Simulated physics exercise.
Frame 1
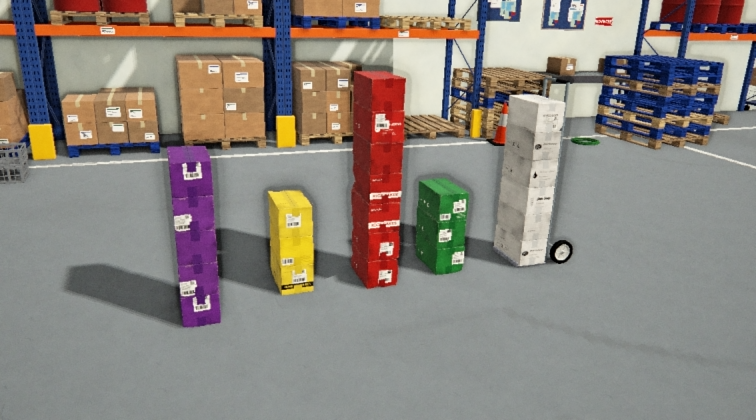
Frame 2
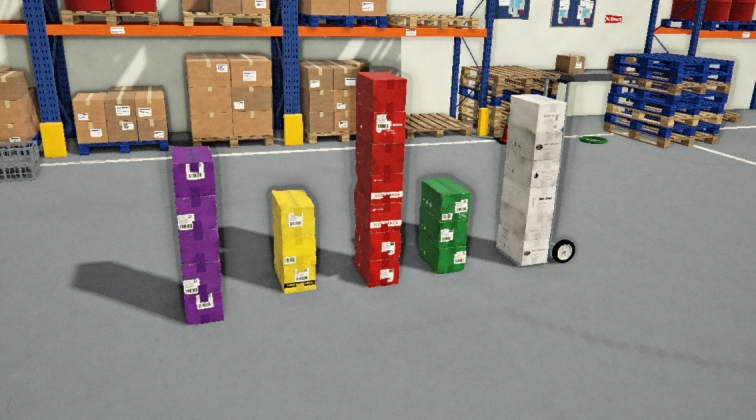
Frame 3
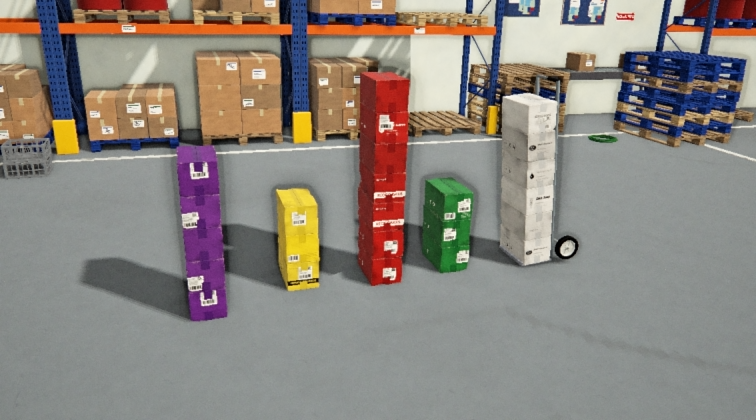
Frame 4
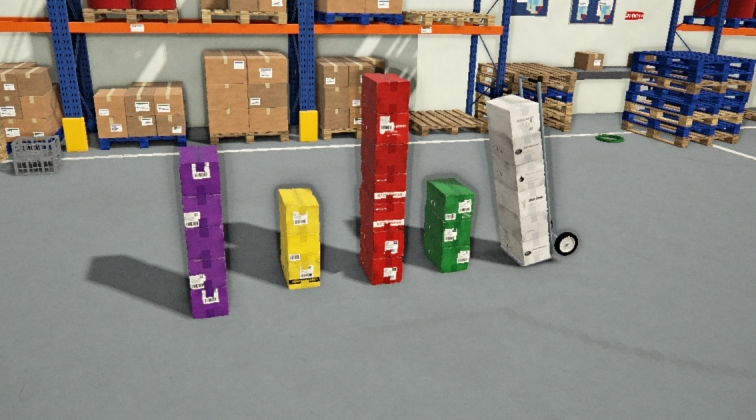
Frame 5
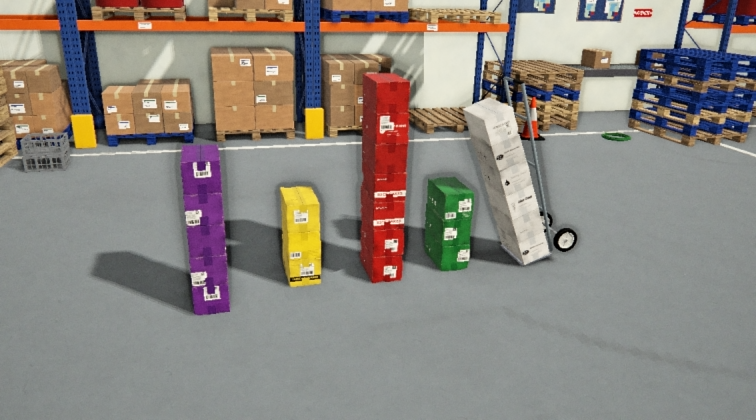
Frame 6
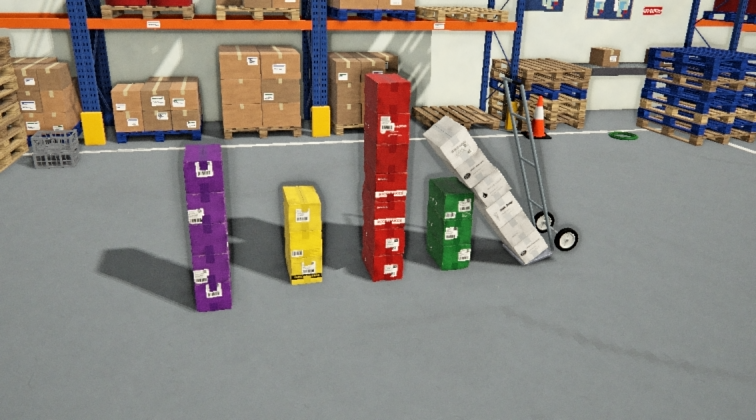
A white stack of boxes tilts left away from a hand truck, leaning over the green stack.
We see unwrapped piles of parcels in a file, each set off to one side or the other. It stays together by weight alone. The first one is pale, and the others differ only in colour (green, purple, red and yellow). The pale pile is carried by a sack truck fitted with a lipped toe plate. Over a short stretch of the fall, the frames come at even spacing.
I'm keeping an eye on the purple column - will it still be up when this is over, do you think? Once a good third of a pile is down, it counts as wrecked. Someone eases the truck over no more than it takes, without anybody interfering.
Yes, it stays up.
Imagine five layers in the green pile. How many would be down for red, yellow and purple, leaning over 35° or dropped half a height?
By colour, that gives red at 7, yellow at 3 and purple at 4.
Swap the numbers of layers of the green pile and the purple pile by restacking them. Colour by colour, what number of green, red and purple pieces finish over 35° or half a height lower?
It works out to green 4, then red 6, then purple 2.
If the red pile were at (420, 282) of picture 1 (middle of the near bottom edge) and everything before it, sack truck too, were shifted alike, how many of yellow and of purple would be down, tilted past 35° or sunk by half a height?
The count for yellow is 0 and the count for purple is 0.
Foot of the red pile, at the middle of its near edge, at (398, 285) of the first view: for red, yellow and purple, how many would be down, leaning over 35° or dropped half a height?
The counts are red 7, yellow 2, purple 5.
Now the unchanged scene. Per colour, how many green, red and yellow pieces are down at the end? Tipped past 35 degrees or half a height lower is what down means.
Final tally of down pieces: Green = 0; red = 0; yellow = 0.
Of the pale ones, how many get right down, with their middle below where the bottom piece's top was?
Of the pale pieces, the number is 2.
Shortly afterwards, 6 of the pale pile down; none of the 5 purple parcels down (0 of 18 in all colours); top purple parcel unmoved; top green parcel a little from its place.
Next, 6 of the pale pile down; none of the 5 purple parcels down (0 of 18 in all colours); top purple parcel unmoved; top green parcel tilted a little.
In the end, 6 of the pale pile down; none of the 5 purple parcels down (0 of 18 in all colours); top purple parcel unmoved; top green parcel tilted a little. From the last view, middles, top purple parcel near (204, 168), top green parcel near (428, 200).
